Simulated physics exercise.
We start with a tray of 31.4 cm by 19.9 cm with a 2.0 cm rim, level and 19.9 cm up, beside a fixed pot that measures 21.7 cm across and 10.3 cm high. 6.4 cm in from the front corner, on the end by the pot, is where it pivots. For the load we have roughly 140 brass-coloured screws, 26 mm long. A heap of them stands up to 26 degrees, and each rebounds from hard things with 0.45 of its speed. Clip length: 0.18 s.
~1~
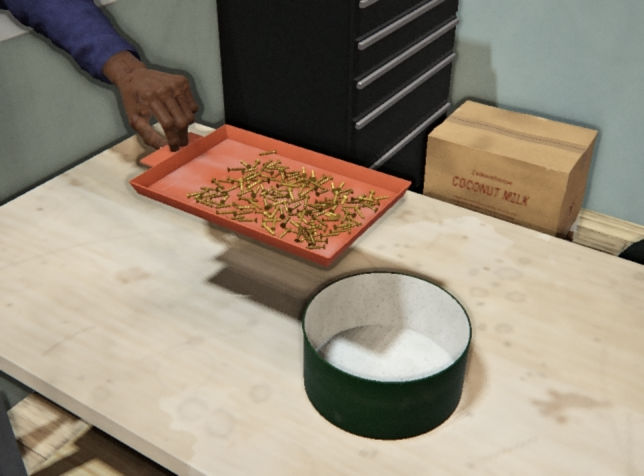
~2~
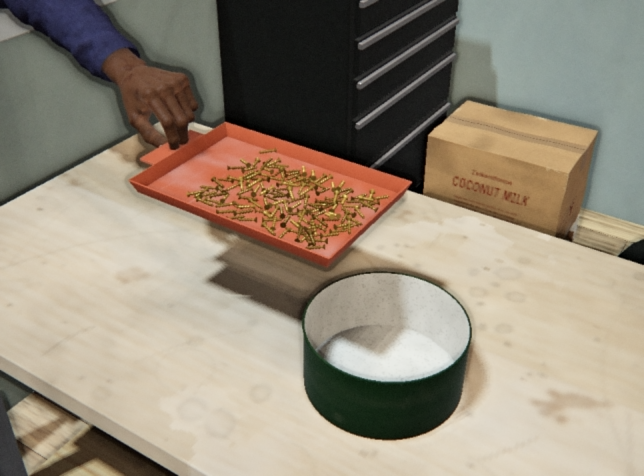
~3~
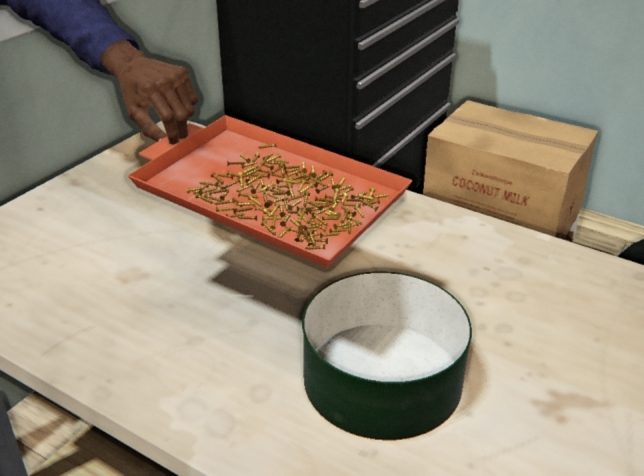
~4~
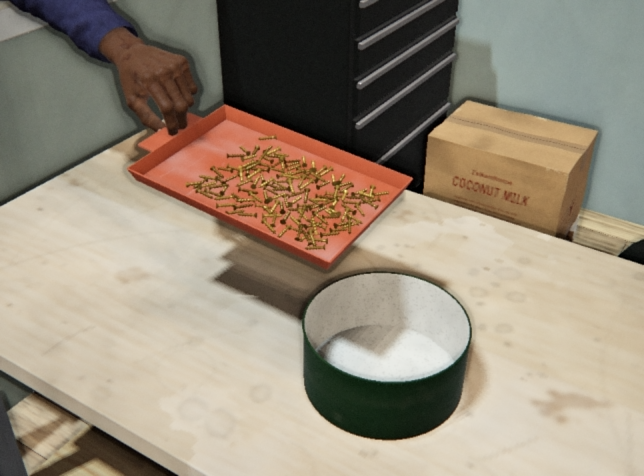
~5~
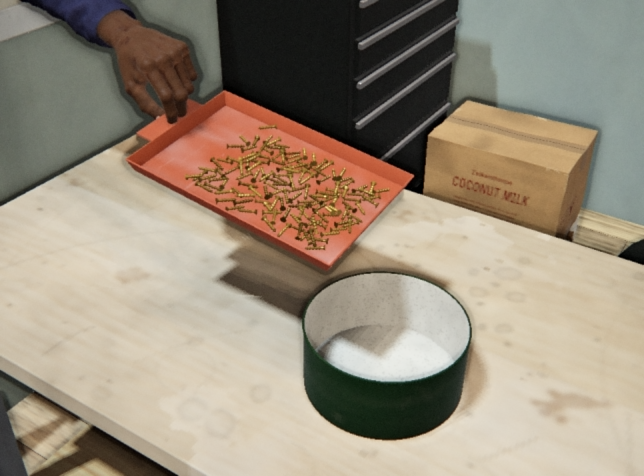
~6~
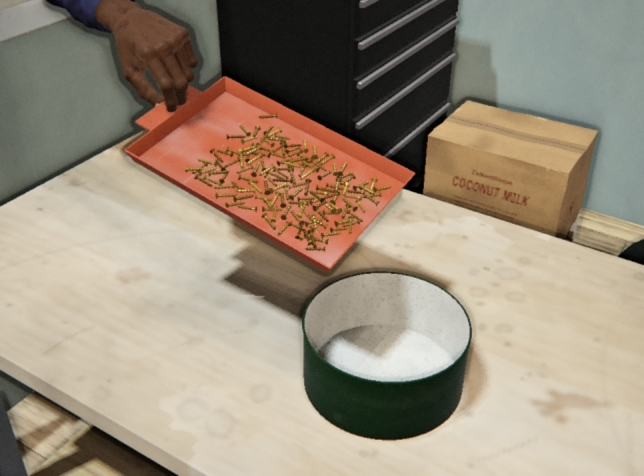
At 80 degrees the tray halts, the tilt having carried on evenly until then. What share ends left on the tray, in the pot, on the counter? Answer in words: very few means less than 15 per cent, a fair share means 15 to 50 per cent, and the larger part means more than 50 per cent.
Left on the tray: Very few. Pot: The larger part. Counter: Very few.
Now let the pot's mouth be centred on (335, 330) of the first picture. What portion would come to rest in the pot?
100 %.
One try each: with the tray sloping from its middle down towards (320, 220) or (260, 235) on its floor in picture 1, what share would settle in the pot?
Around 95 % for the first direction, around 55 % for the second.
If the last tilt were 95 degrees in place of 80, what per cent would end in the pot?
Pot share: About 95 per cent.
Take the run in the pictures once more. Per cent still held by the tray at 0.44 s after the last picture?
Roughly 90 per cent.
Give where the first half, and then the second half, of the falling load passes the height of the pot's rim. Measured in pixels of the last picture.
I'd mark about (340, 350) for the first half and about (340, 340) for the second.
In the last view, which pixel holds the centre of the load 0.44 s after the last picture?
My estimate is roughly (329, 256).
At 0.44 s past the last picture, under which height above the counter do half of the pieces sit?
Some 20 cm.
Then, 0.26 s after the last picture, tilt 47 degrees; the tray holds 100 %, the pot 0 %.
Then, 0.44 s after the last picture, tilt 69 degrees; the tray holds 90 %, the pot 0 %.
Then, 0.74 s after the last picture, tilt 80 degrees; the tray holds 5 %, the pot 90 %.
In the end, tray 0 %, pot 95 %, counter 5 %.
